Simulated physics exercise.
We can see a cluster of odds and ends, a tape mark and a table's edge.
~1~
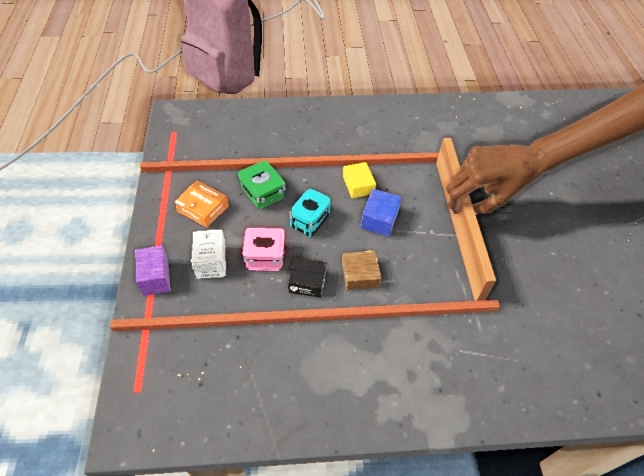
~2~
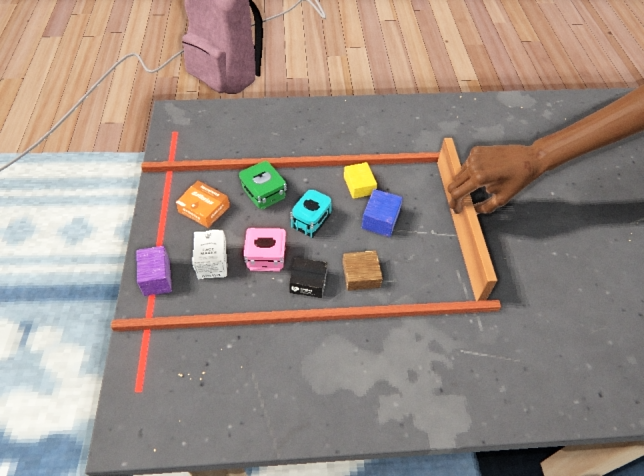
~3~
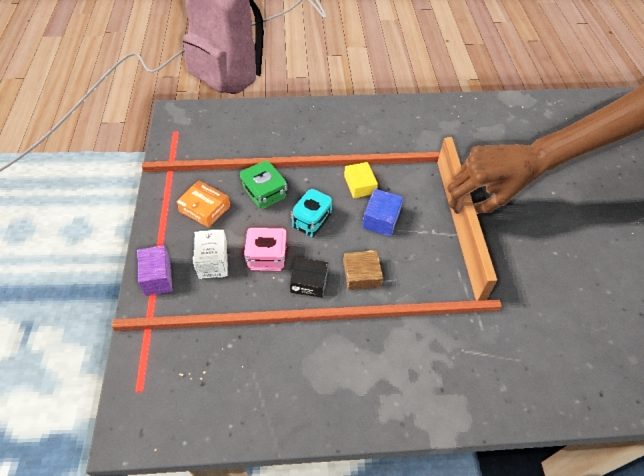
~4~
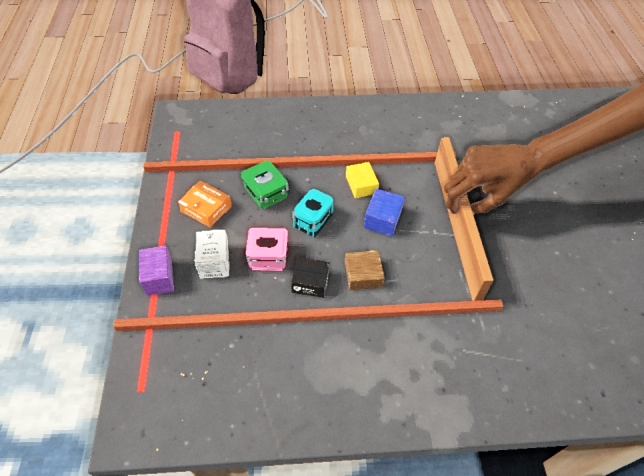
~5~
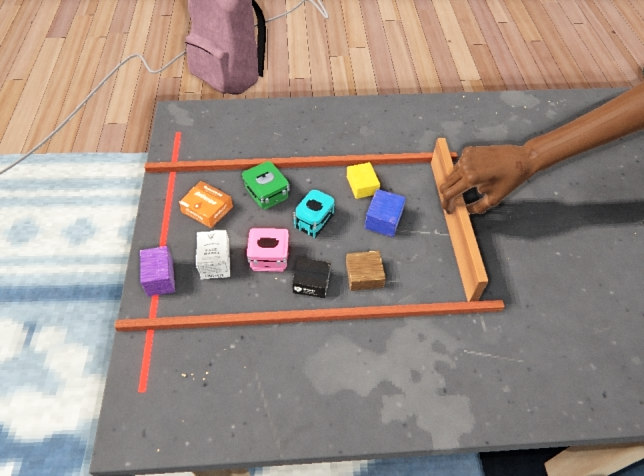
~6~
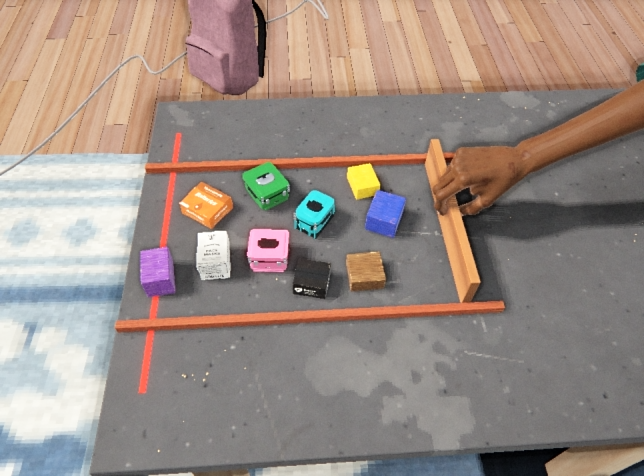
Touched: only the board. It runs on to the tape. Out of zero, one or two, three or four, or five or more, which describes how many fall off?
I expect the drop count to reach five or more.
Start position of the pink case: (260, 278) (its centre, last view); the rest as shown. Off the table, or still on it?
Here the pink case goes off.
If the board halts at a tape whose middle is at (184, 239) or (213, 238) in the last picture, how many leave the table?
3 and 2.
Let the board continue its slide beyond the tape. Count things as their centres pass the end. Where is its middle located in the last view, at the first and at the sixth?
The first one at (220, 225), the next at (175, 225).
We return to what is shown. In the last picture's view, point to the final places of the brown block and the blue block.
They come to rest around (138, 284) and (147, 227).
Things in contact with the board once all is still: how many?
3.
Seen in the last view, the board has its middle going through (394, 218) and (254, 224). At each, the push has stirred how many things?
Tally: 1; 10.
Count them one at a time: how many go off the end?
Counted up, you get 7.
Soon after, none off yet; purple block at rest near (158, 272); orange box at rest near (207, 205); white box at rest near (214, 255).
Then, none off yet; purple block at rest near (158, 272); orange box moving near (203, 205); white box moved a little near (201, 254).
Further on, none off yet; purple block moved about its own width near (116, 286); orange box moved well along near (138, 214); white box moved well along near (124, 255).
By the end, the number that fall off is five or more; fallen, turquoise case, black box, pink case, green case, white box, orange box and purple block.
